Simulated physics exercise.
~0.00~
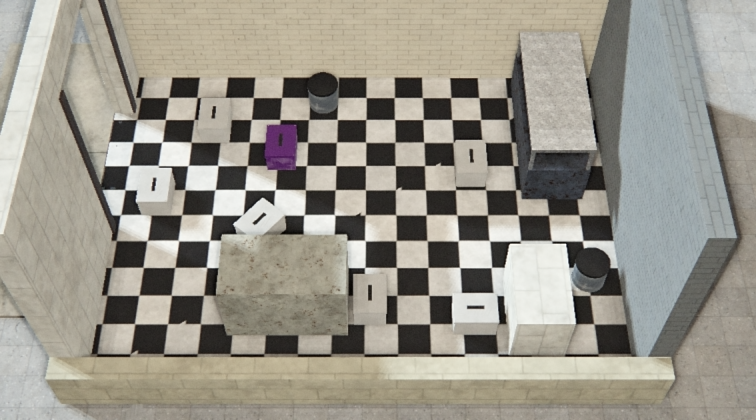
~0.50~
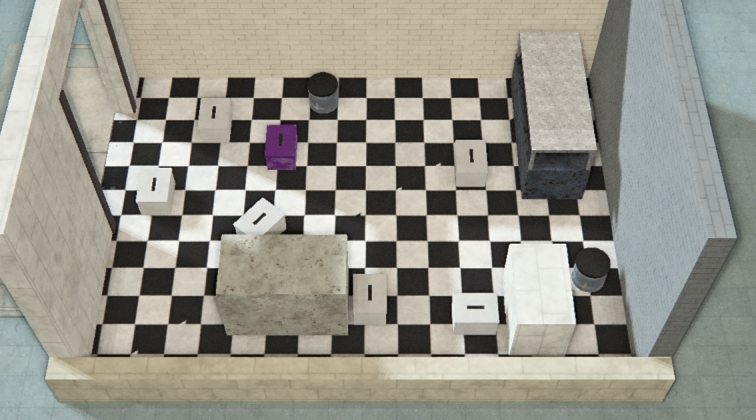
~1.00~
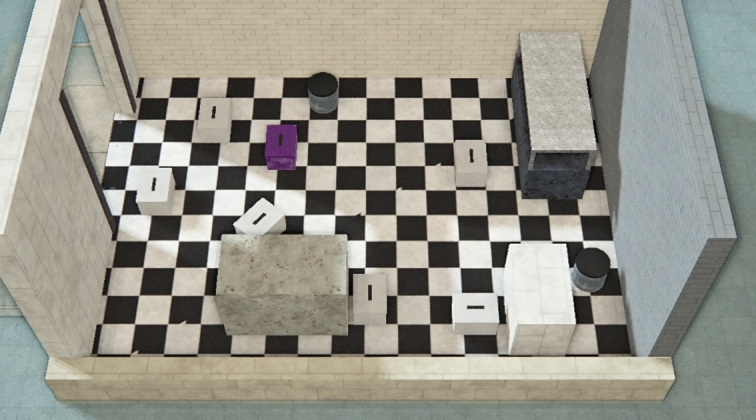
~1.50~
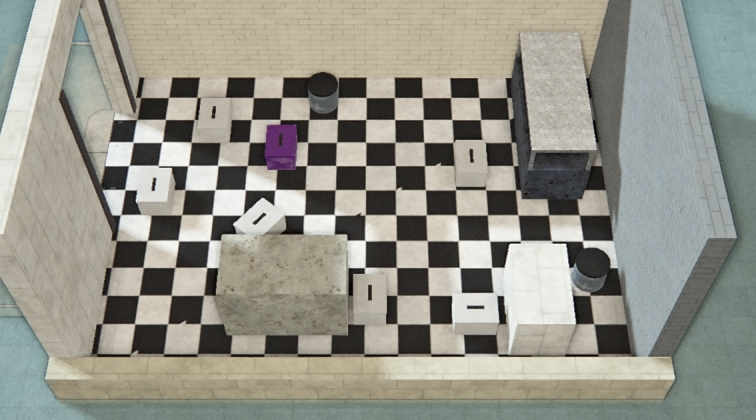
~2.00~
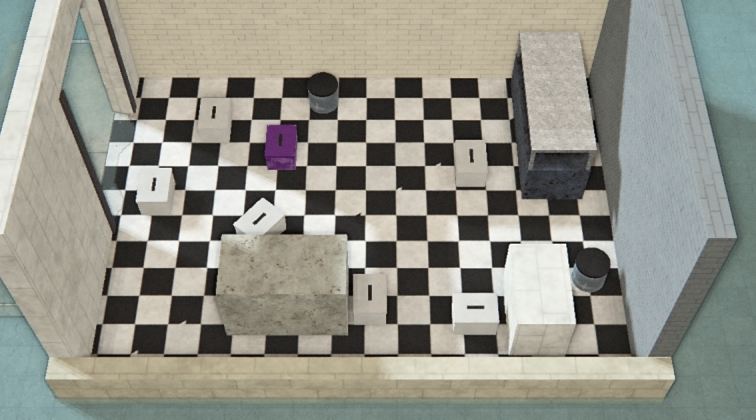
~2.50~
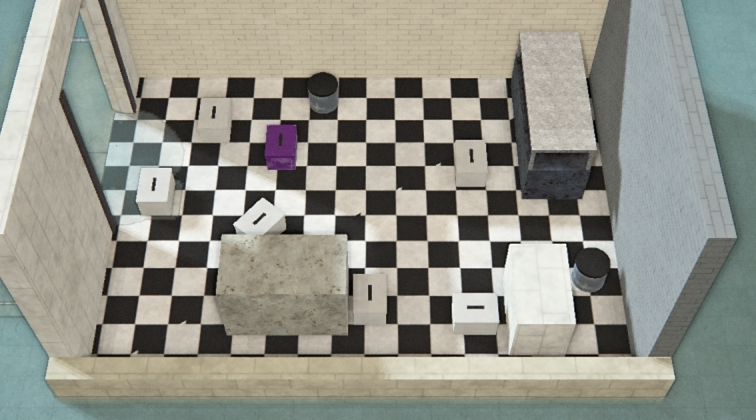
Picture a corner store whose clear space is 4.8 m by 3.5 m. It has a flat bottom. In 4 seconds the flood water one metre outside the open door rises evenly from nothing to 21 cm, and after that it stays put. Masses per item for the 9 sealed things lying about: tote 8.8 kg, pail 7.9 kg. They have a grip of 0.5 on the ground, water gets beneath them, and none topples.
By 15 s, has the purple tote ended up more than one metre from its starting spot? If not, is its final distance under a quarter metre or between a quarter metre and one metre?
Yes - my money says it heads well off.
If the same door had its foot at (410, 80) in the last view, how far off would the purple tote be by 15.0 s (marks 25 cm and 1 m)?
Well, the purple tote scoots a little.
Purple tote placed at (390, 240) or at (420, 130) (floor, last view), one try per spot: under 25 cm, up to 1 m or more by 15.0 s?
Respectively, it ends up distant and ends up distant.
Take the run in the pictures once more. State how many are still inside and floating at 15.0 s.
The count is 9.
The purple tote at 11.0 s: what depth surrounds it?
Roughly 13 cm at that moment.
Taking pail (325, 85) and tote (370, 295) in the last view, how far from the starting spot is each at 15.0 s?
First 20 cm, then 60 cm.
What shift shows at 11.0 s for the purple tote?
Around 300 centimetres.
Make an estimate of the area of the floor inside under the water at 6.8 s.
13 m2.
After 3.5 s the purple tote is near (281, 140), 0.0 m from its start, aground; 0 afloat.
After 6.8 s the purple tote is near (467, 135), 1.9 m from its start, aground; 2 afloat.
After 11.0 s the purple tote is near (592, 245), 3.2 m from its start, afloat; 9 afloat.
After 15.0 s the purple tote is near (606, 233), 3.3 m from its start, afloat; 9 afloat.
